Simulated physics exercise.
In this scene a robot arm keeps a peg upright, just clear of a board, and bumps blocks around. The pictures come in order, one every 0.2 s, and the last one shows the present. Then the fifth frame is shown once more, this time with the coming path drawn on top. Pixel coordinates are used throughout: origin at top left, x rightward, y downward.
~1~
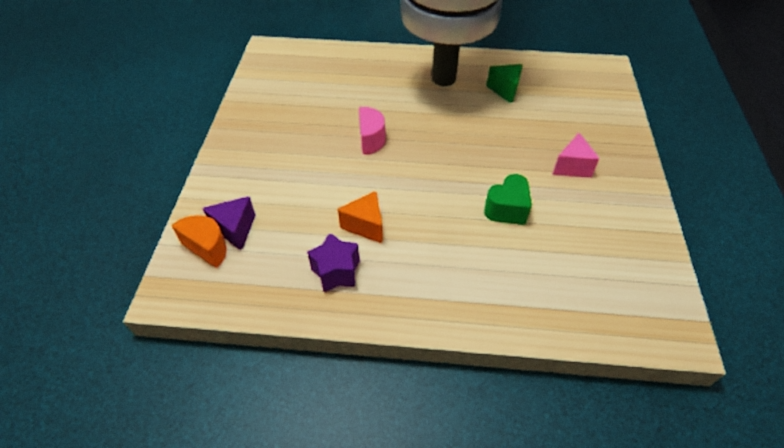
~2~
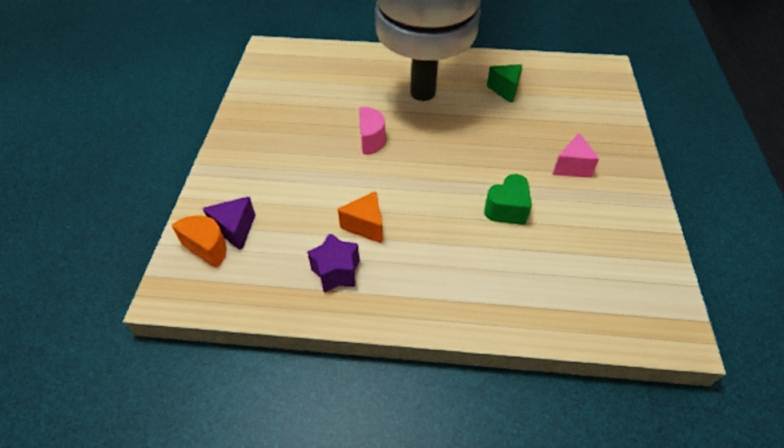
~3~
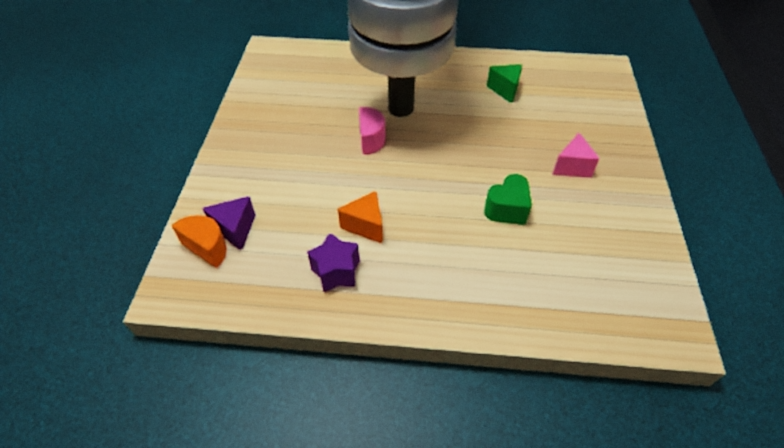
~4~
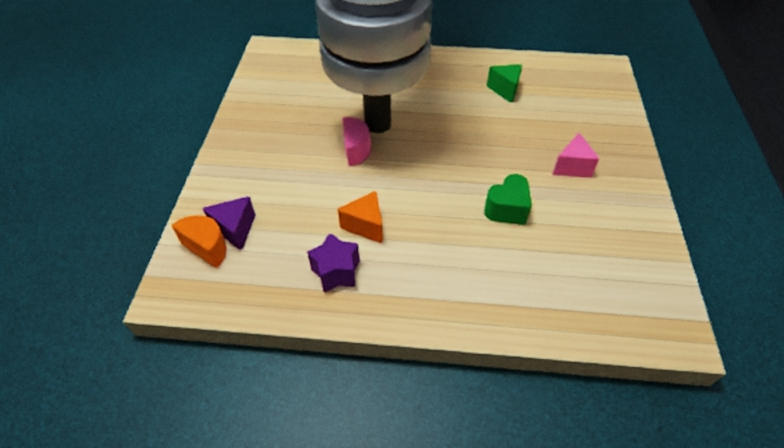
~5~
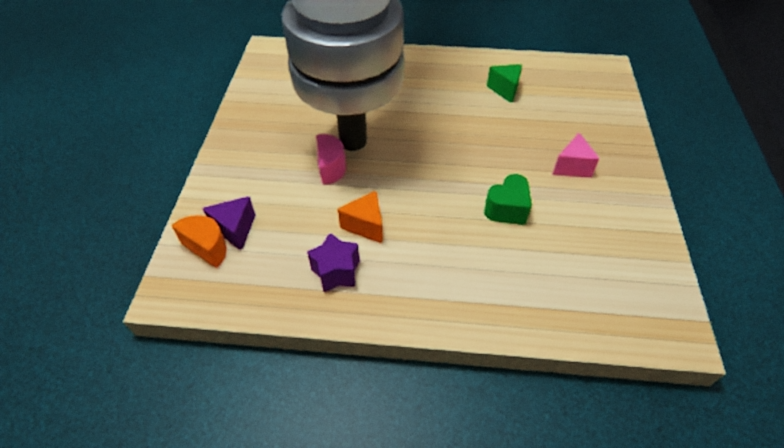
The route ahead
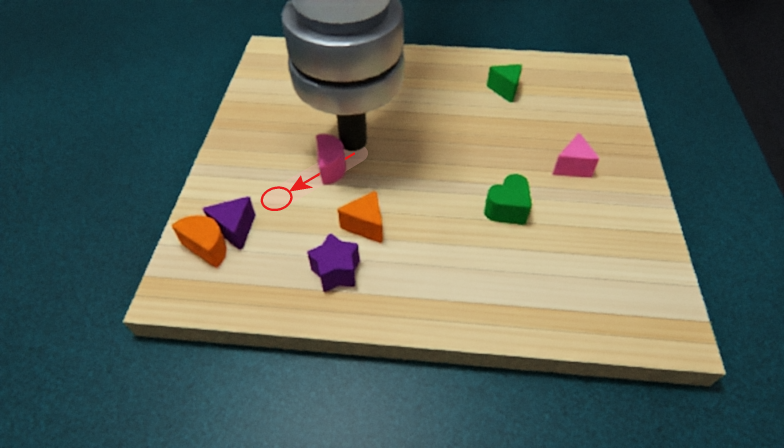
Robot arm with a dark peg moving down-left across a wooden board, pushing a pink D-shaped block among other coloured blocks.
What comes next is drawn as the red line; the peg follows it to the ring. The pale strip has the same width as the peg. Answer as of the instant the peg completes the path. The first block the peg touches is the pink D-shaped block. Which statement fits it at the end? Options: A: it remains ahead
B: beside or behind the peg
The answer is A.
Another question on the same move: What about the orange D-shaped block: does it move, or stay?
Shifted.
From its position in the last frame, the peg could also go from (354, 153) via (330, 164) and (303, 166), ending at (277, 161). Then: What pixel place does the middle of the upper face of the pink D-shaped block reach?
I predict (290, 168).
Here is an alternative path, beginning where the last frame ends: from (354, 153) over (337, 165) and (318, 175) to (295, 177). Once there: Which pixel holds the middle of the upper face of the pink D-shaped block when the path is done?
I think it will end close to (276, 178).
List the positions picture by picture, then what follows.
Peg tip at (444, 79); block tops, orange D-shaped block at (199, 229); purple triangular block at (228, 211); pink D-shaped block at (371, 120); orange triangular block at (365, 208), in the first picture.
Peg at (423, 93); blocks unchanged, in the second picture.
Peg at (401, 109); blocks unchanged, in the third picture.
Peg at (378, 125); pink D-shaped block at (355, 130), in the fourth picture.
Peg at (353, 142); orange D-shaped block at (199, 229); purple triangular block at (228, 211); pink D-shaped block at (329, 148); orange triangular block at (365, 208), in the fifth picture.
Path on the board, from (354, 153) to (277, 199).
On the path given first. One third of the way, peg at (327, 157); pink D-shaped block at (302, 165).
Two thirds of the way, peg at (300, 172); pink D-shaped block at (276, 183), turned 20° anticlockwise.
At the end, peg at (274, 187); orange D-shaped block at (187, 237); purple triangular block at (216, 219); pink D-shaped block at (251, 201), turned 30° anticlockwise; orange triangular block in place.
